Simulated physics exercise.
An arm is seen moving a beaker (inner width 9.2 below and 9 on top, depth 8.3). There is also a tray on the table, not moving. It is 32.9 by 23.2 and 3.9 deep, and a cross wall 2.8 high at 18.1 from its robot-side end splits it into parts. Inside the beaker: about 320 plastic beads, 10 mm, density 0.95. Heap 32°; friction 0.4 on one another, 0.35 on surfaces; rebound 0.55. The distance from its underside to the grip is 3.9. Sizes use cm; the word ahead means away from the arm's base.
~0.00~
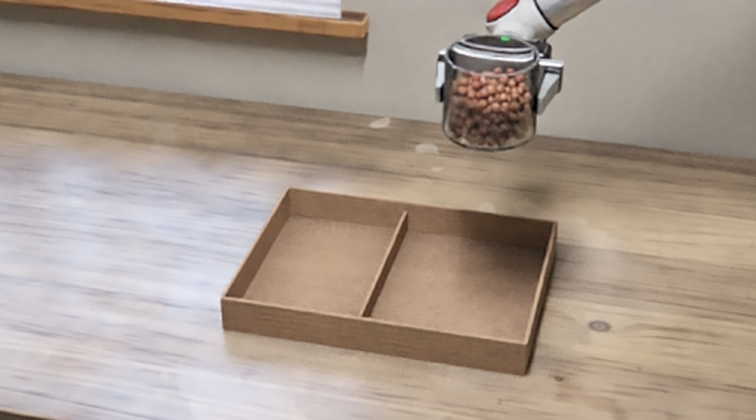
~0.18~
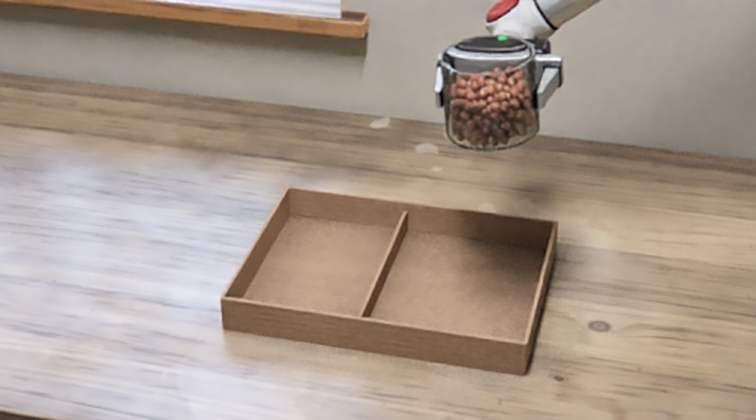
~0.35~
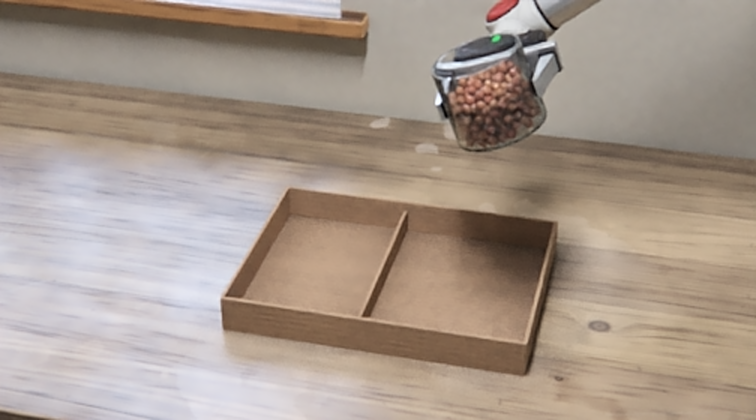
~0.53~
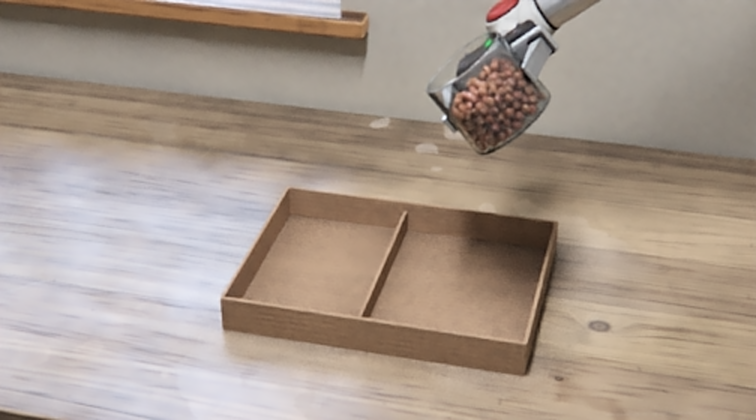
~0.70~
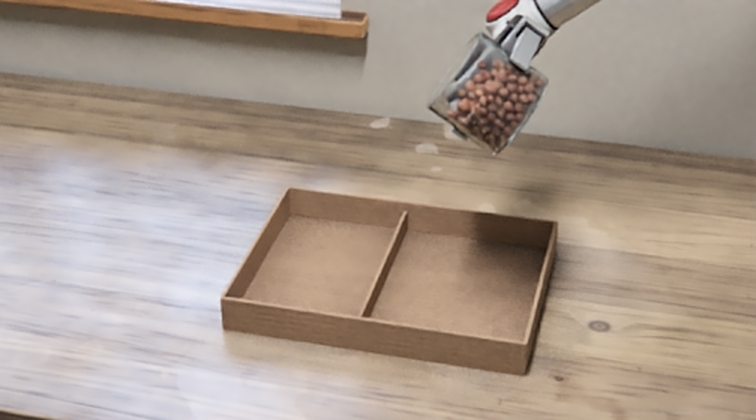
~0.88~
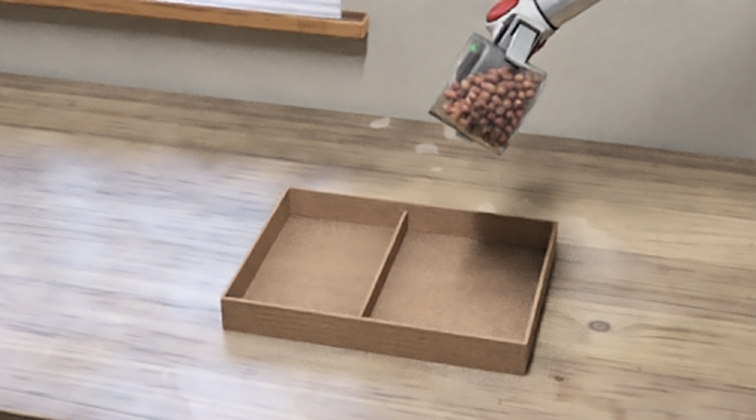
A robot arm gradually tilts a clear beaker of reddish-brown beads above a still, divided tray.
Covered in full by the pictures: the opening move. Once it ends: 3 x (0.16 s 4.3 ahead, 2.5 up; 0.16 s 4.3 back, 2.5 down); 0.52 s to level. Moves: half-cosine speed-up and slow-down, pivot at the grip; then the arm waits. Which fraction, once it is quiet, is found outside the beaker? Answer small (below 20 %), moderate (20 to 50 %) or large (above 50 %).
It is moderate.
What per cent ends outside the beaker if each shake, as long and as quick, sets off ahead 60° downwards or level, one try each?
Estimates, in order: 0 % then 25 %.
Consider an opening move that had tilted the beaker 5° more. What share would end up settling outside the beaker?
Estimate: Around 55 per cent.
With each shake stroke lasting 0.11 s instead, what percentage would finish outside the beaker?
That gives about 80 percent.
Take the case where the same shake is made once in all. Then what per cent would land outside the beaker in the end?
Probably about 15 in a hundred.
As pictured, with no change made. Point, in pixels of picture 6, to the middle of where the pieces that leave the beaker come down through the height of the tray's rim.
Around (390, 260).
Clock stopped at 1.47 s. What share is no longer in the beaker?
Share gone: Around 25 %.
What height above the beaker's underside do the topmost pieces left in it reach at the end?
Roughly 5.0 centimetres.
After 1.47 s, tilted 63° forward, highest piece 28 above the table; 238 in the beaker, 24 in the robot-side part, 18 in the far-side part, 36 in flight or on a rim.
After 2.06 s, tilted 38° forward, highest piece 27 above the table; 189 in the beaker, 78 in the robot-side part, 42 in the far-side part, 4 on the table or floor, 3 in flight or on a rim.
After 2.56 s, level, highest piece 28 above the table; 189 in the beaker, 78 in the robot-side part, 45 in the far-side part, 4 on the table or floor.
After 3.61 s, level, highest piece 27 above the table; 189 in the beaker, 78 in the robot-side part, 45 in the far-side part, 4 on the table or floor.
At rest, 189 in the beaker, 78 in the robot-side part, 45 in the far-side part, 4 on the table or floor. That is 40 % outside the beaker.
